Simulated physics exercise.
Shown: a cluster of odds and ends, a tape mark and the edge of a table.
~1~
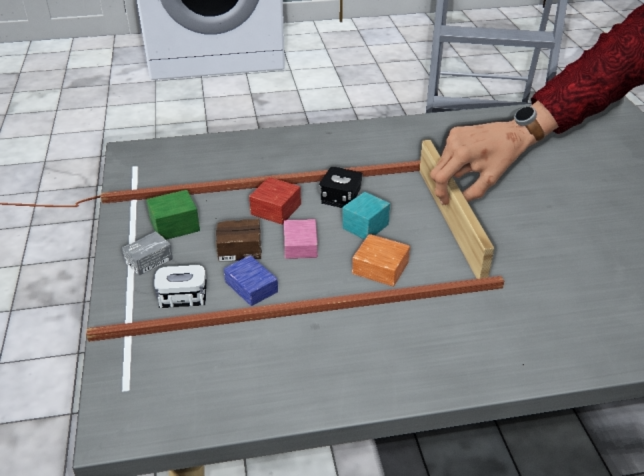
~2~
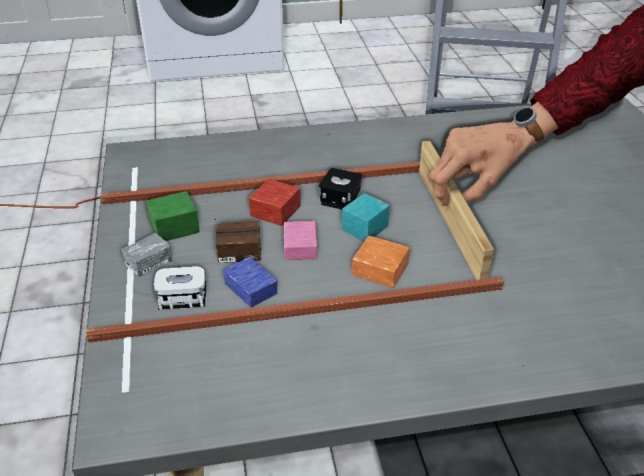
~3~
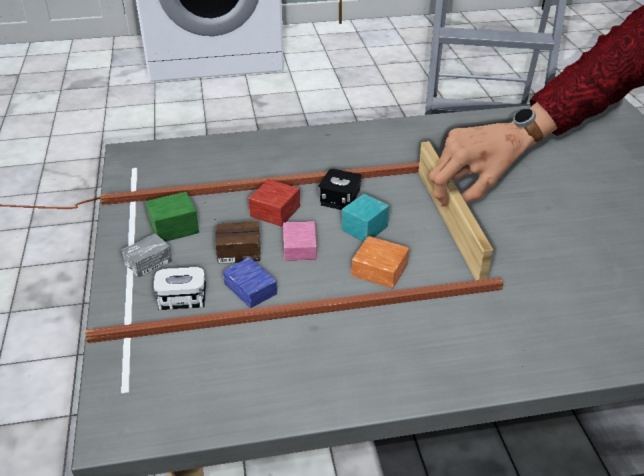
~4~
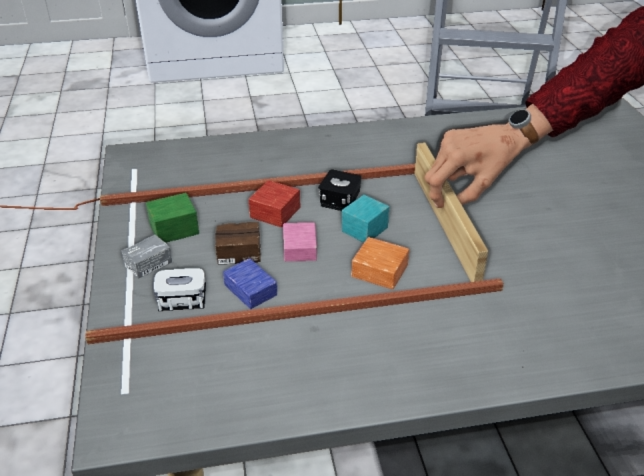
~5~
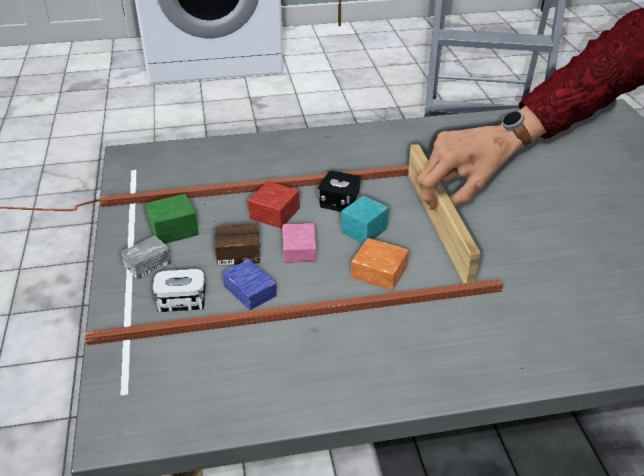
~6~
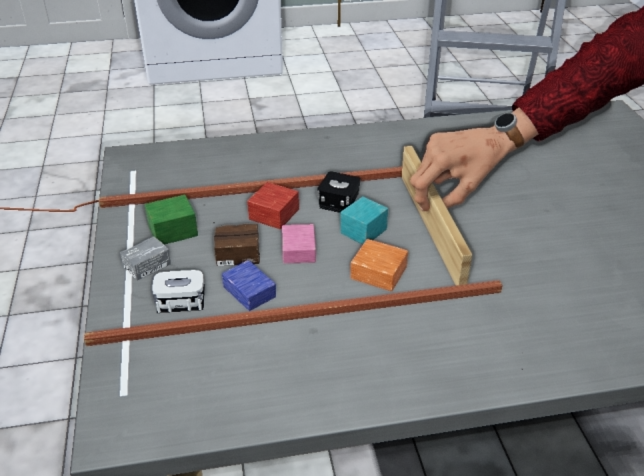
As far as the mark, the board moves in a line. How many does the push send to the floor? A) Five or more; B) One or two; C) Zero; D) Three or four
A.
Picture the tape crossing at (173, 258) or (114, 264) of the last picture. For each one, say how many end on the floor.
In that order 3 and 6.
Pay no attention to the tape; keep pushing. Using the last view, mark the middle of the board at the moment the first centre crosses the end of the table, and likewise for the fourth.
The first puts it near (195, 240), the next near (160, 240).
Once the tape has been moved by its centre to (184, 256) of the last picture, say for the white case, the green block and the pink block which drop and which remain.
In short: White case gone, green block gone, pink block safe.
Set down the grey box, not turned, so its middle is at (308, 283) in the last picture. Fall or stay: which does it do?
From that start the object does not stay.
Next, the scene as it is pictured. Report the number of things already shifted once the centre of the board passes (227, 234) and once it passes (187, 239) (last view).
Well, it's 10 at the first one and 10 at the second.
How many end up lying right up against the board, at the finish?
The count in contact is 4.
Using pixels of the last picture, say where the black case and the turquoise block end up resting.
The black case stops around (112, 220); the turquoise block around (109, 240).
A little later, none off yet; grey box at rest near (146, 258); green block at rest near (172, 220); white case at rest near (180, 292).
Next, none off yet; grey box moving near (141, 258); green block shifted a little near (157, 224); white case shifted a little near (161, 295).
Later still, none off yet; grey box tilted well over near (70, 276); green block tilted a little near (73, 237); white case tilted a little near (67, 309).
When it is over, the number that fall off is five or more; down, red block, blue block, brown box, white case, green block and grey box.
